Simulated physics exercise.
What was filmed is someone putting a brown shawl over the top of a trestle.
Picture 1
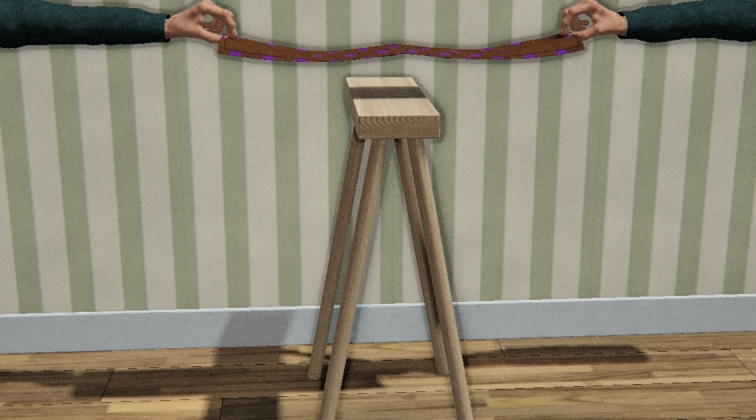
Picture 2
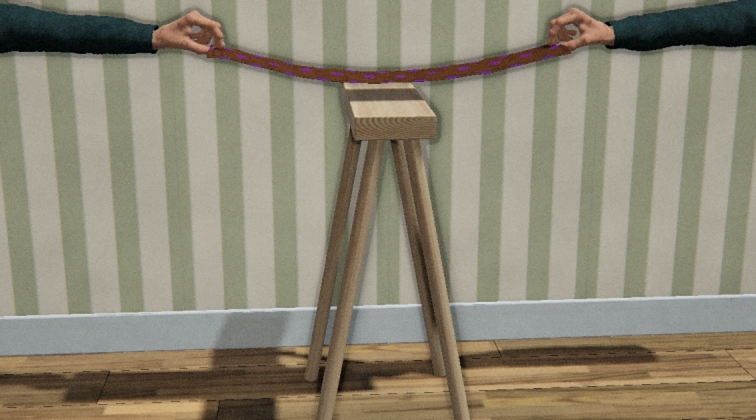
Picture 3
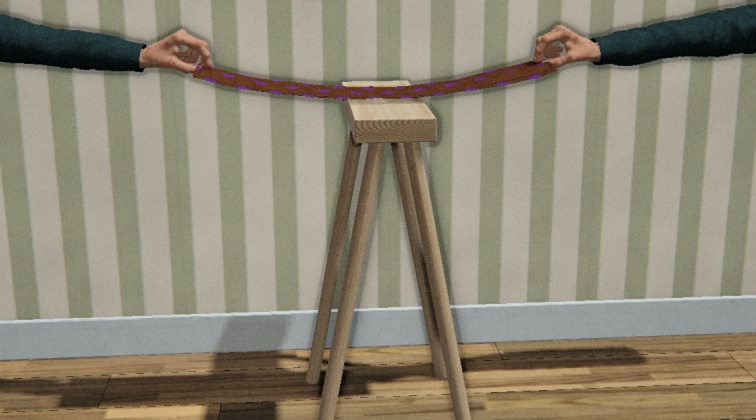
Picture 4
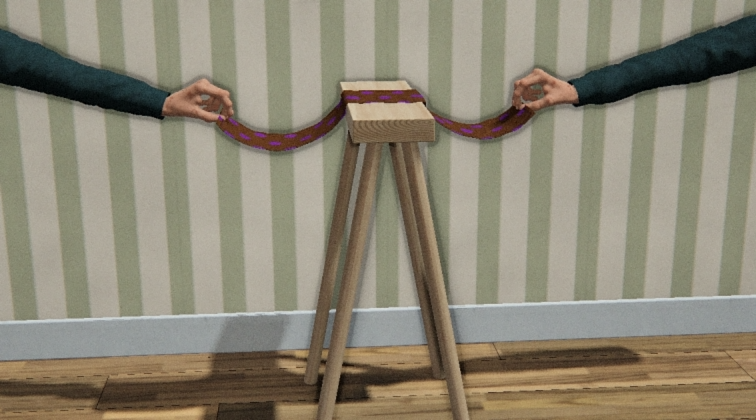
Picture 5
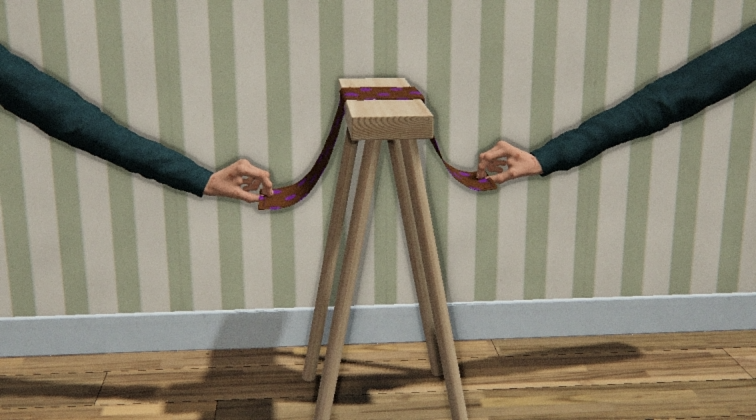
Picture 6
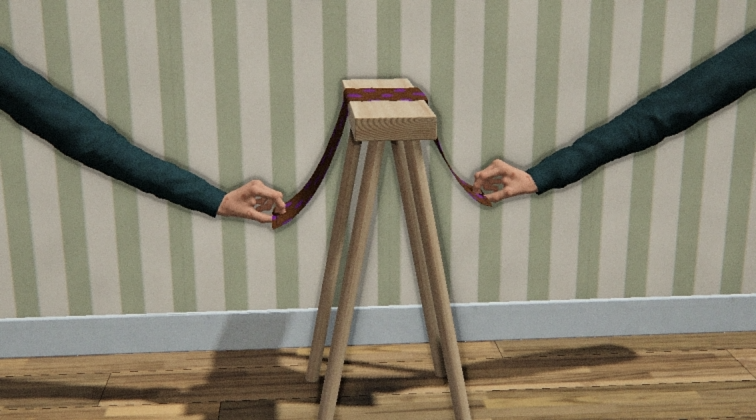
The video shows two hands holding a long brown cloth by its ends above a wooden trestle, lowering it across the top, then moving the ends downward and inward so the cloth drapes over both sides.
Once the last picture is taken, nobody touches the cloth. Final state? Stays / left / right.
Stays.
Then, 0.34 s on from there, shawl hanging on both sides, left end near (357, 242), right end near (407, 221).
Then, 0.96 s on from there, shawl hanging on both sides, left end near (323, 241), right end near (441, 219).
Then, 1.88 s on from there, shawl hanging on both sides, left end near (333, 242), right end near (429, 221).
In the end, shawl hanging on both sides, left end near (340, 242), right end near (429, 222). The brown shawl stays on top.
